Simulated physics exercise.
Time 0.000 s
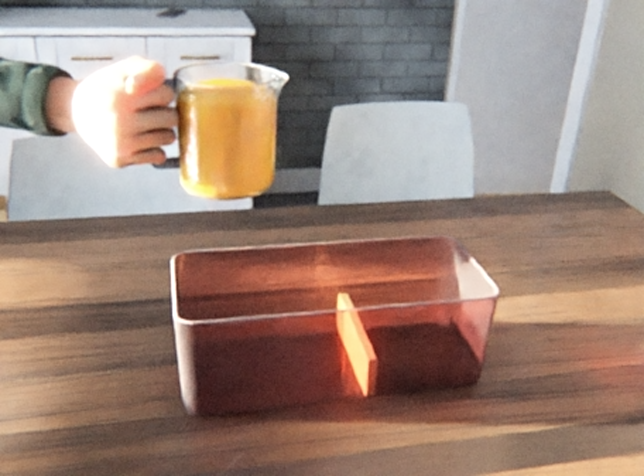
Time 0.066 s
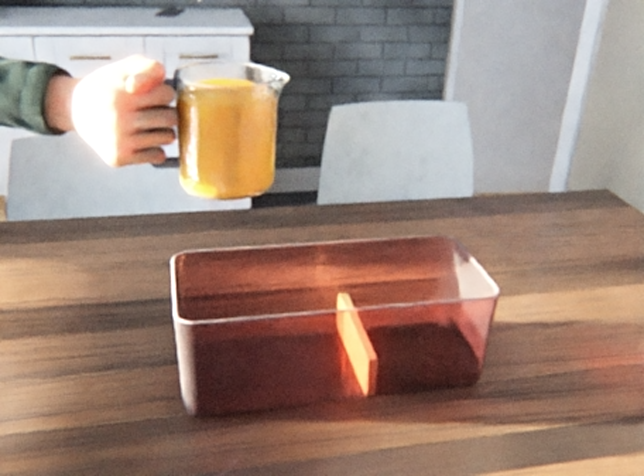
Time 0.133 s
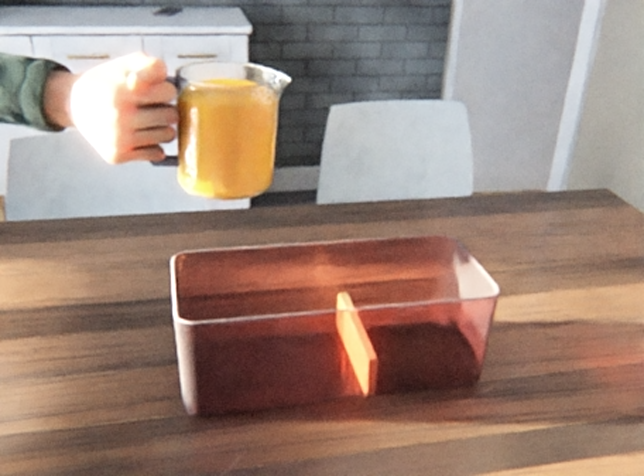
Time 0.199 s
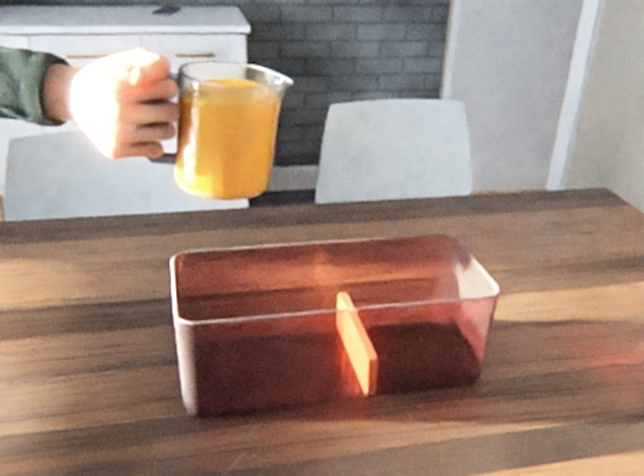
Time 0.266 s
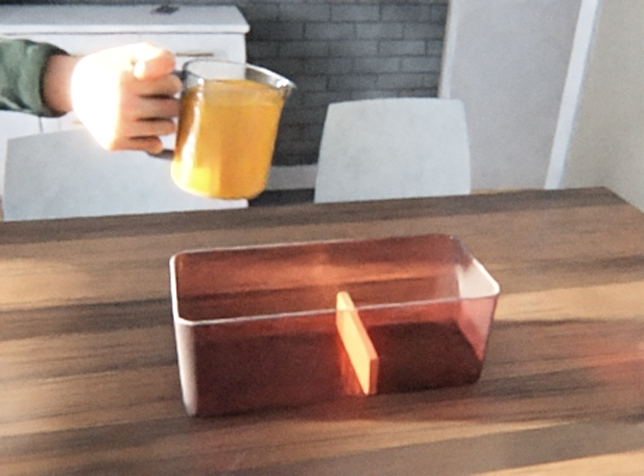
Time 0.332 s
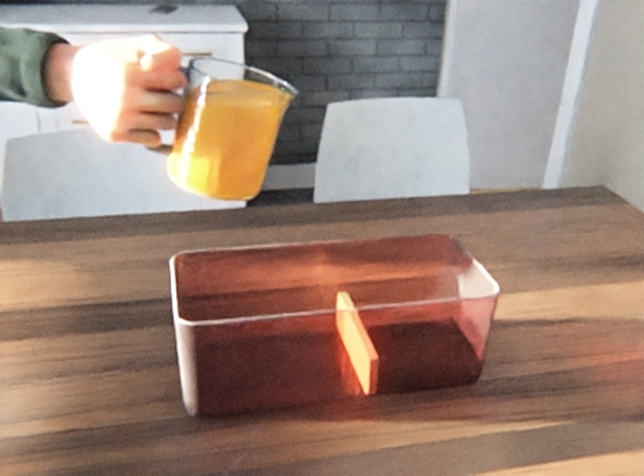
At the start, a hand on the left holds a glass jug of orange juice nearly upright above a wooden table, where an empty reddish long basin with a glowing orange divider sits. The hand then gradually tilts the jug slightly to the right, while the juice stays inside and the basin remains still.
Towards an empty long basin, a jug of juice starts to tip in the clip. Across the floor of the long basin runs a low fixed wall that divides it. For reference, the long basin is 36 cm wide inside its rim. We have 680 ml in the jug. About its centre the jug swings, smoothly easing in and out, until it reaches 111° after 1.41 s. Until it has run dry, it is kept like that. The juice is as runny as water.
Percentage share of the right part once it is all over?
50 per cent.
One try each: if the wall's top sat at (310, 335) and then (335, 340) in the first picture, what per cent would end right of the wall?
Try 1: 95 %; try 2: 80 %.
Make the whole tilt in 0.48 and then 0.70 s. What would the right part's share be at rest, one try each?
Respectively about 20 and 25 percent.
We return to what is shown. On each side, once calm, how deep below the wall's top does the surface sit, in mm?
About 42 mm left, about 36 mm right.
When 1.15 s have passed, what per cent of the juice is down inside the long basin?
Around 58 per cent of the whole.
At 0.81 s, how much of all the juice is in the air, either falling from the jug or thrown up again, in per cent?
Around 18 in a hundred.
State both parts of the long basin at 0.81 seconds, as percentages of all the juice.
Some 3 per cent left and 3 right.
Then, 0.81 s in, the tilt is 68° and 77 per cent is still to pour, 3 is left of the wall and 3 right of it.
Then, 1.15 s in, the tilt is 102° and 21 per cent is still to pour, 16 is left of the wall and 42 right of it.
Then, 1.52 s in, the tilt is 111° and 1 per cent is still to pour, 46 is left of the wall and 50 right of it.
Then, 1.91 s in, the tilt is 111° and 0 per cent is still to pour, 48 is left of the wall and 50 right of it.
Finally, 48 per cent lies left of the wall, 50 right of it and 2 outside.
